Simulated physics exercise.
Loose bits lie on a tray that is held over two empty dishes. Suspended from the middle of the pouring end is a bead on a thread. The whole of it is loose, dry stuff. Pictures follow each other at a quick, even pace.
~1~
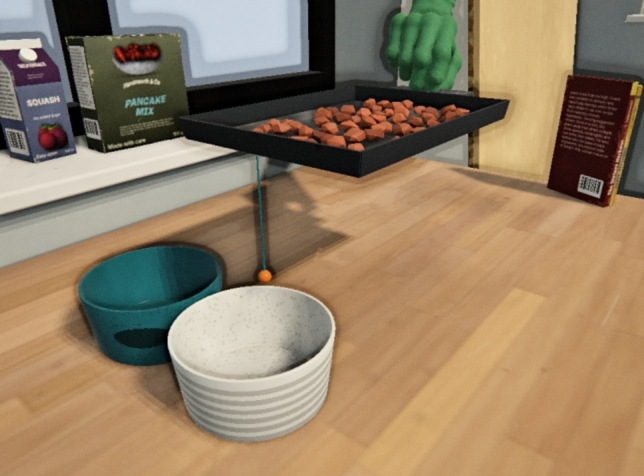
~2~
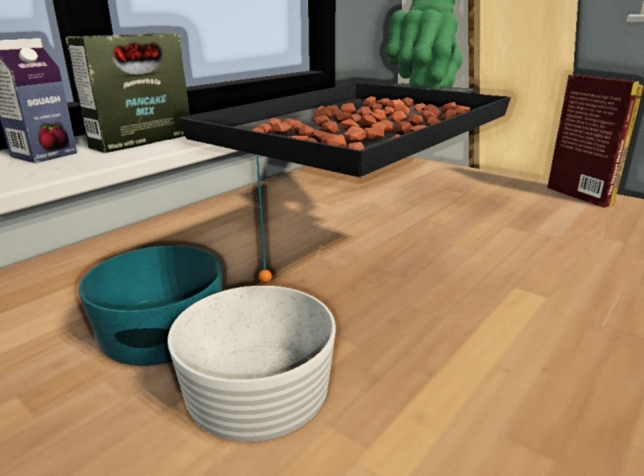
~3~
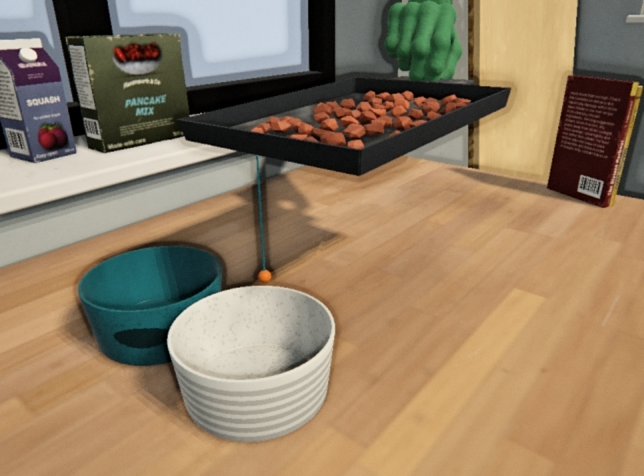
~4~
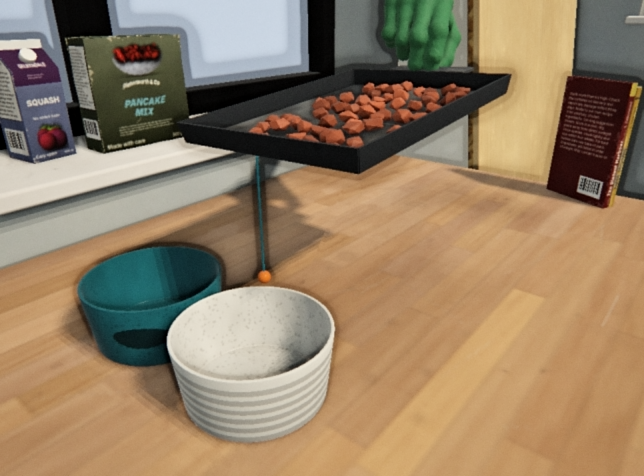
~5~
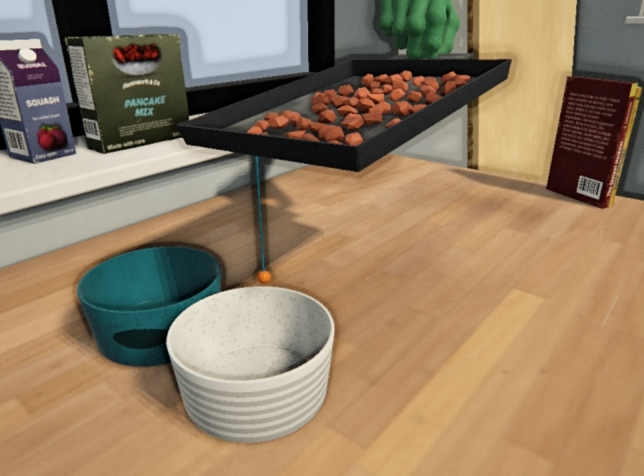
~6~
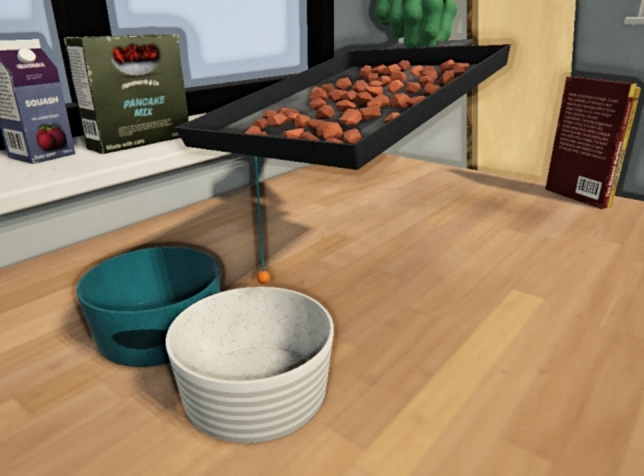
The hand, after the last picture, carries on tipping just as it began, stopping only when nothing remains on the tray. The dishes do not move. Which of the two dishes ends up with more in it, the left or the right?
The left-side dish receives more.
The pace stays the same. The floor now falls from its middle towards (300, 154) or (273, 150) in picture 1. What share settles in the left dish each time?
First heading 0 %, second heading 20 %.
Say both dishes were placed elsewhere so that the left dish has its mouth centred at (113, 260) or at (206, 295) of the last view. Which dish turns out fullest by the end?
One: Right. Two: The left dish.
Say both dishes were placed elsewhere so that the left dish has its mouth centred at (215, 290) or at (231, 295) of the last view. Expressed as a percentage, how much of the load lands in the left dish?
Roughly 90% the first time and 60% the second time.
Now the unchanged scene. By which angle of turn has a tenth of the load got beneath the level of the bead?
The tilt then is about 95°.
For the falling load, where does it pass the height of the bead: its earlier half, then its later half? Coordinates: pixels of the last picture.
I'd say close to (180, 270) at first and close to (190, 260) later on.
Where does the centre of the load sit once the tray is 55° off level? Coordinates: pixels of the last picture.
The middle of the pieces shows up near (242, 116).
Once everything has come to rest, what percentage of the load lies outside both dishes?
My guess is about 10 percent.
Soon, tray tipped steeply; nearly all on the tray; a stray few in the air.
A while on, tray tipped right over; most on the tray; a stray few in the left dish; a small part in the air.
Towards the end, tray tipped past a quarter turn; about a quarter in the right dish; about two thirds in the left dish; a small part outside both.
Finally, tray tipped past a quarter turn; about a quarter in the right dish; about two thirds in the left dish; a small part outside both.
